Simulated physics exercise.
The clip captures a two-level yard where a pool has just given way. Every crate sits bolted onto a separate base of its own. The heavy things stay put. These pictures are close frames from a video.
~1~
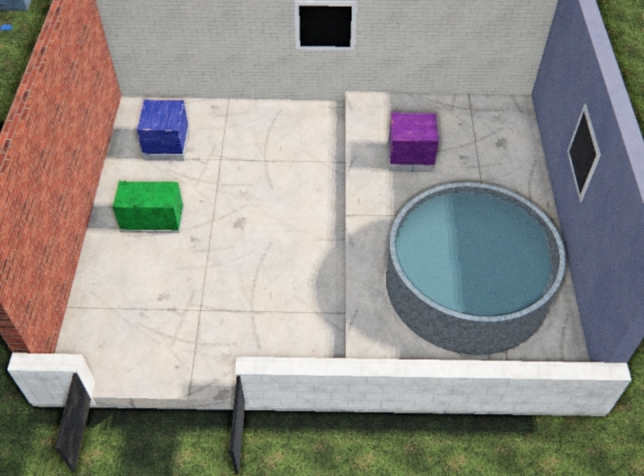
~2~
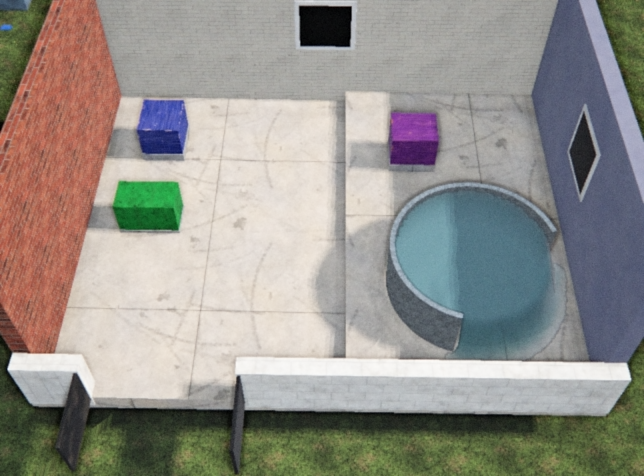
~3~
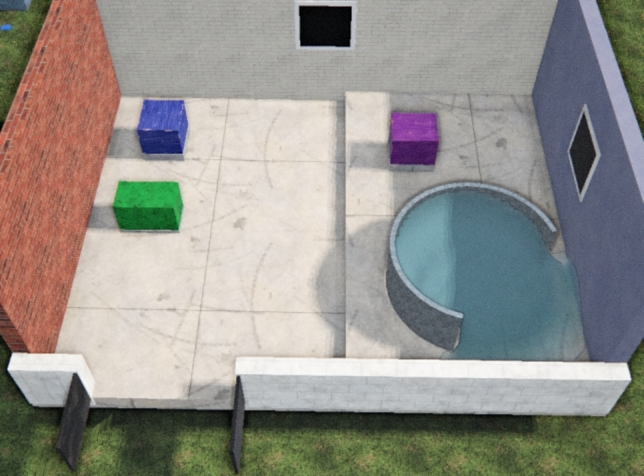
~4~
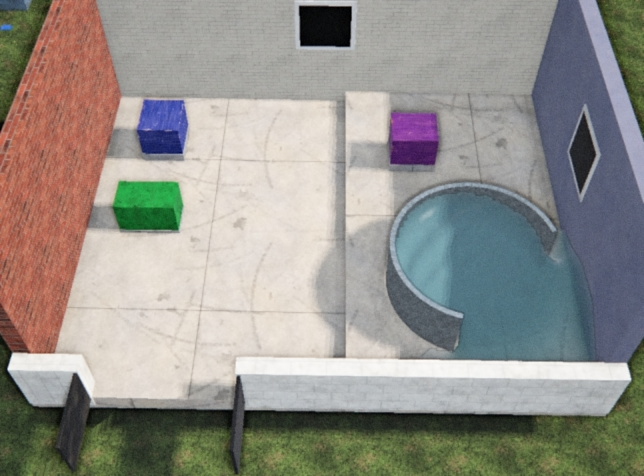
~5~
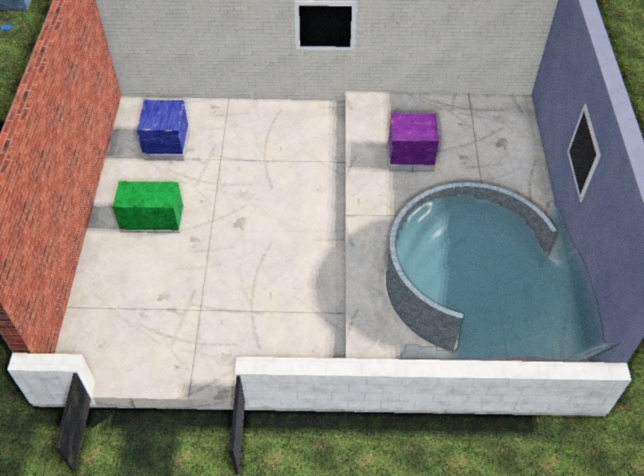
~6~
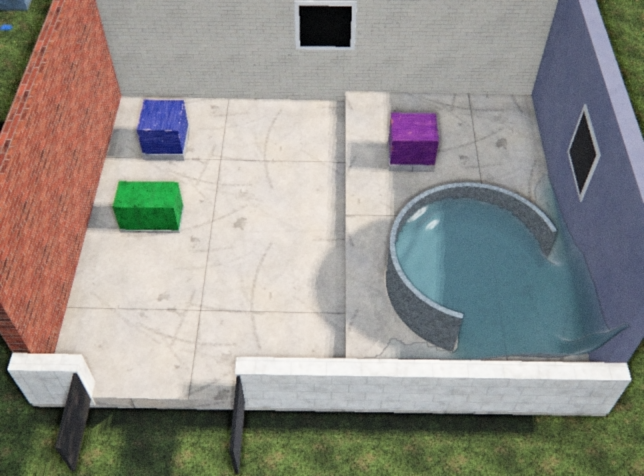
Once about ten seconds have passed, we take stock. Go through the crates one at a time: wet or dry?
In the end the blue crate avoids the water. The purple crate avoids the water. The green crate meets the water.
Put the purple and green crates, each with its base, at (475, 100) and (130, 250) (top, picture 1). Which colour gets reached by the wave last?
The blue-painted one.
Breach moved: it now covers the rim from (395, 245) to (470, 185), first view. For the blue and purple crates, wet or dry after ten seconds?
My reading: Blue gets drenched, purple gets drenched.
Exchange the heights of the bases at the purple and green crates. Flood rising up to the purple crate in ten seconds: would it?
The purple is overtopped.
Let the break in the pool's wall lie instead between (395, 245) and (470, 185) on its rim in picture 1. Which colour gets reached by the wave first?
It's the one in purple.
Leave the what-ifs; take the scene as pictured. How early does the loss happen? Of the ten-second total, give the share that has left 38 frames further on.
Around 30 %.
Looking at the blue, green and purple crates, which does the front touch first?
I reckon it's the one in purple.
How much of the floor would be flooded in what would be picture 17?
My best guess is some 40 %.
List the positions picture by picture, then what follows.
Still water in the pool at (476, 251), in the first picture.
The front is at a hidden place, out from the gap at (534, 319), in the second picture.
The front is at (567, 256), out from the gap at (533, 322), in the third picture.
The front is at (561, 231), out from the gap at (532, 324), in the fourth picture.
The front is at (555, 205), out from the gap at (532, 324), in the fifth picture.
Water pours out at (532, 324) and has run to (550, 179), in the sixth picture.
A moment on, water covers 25 % of the floor; the blue crate not reached, the purple crate not reached, the green crate not reached.
Next, water covers 40 % of the floor; the blue crate not reached, the purple crate water round its plinth, the green crate not reached.
Then, water covers 65 % of the floor; the blue crate not reached, the purple crate water round its plinth, the green crate water round its plinth.
Later, water covers 95 % of the floor; the blue crate water round its plinth, the purple crate water round its plinth, the green crate water round its plinth.
In the end, water covers 100 % of the floor; the blue crate stayed above the water, the purple crate stayed above the water, the green crate was topped.
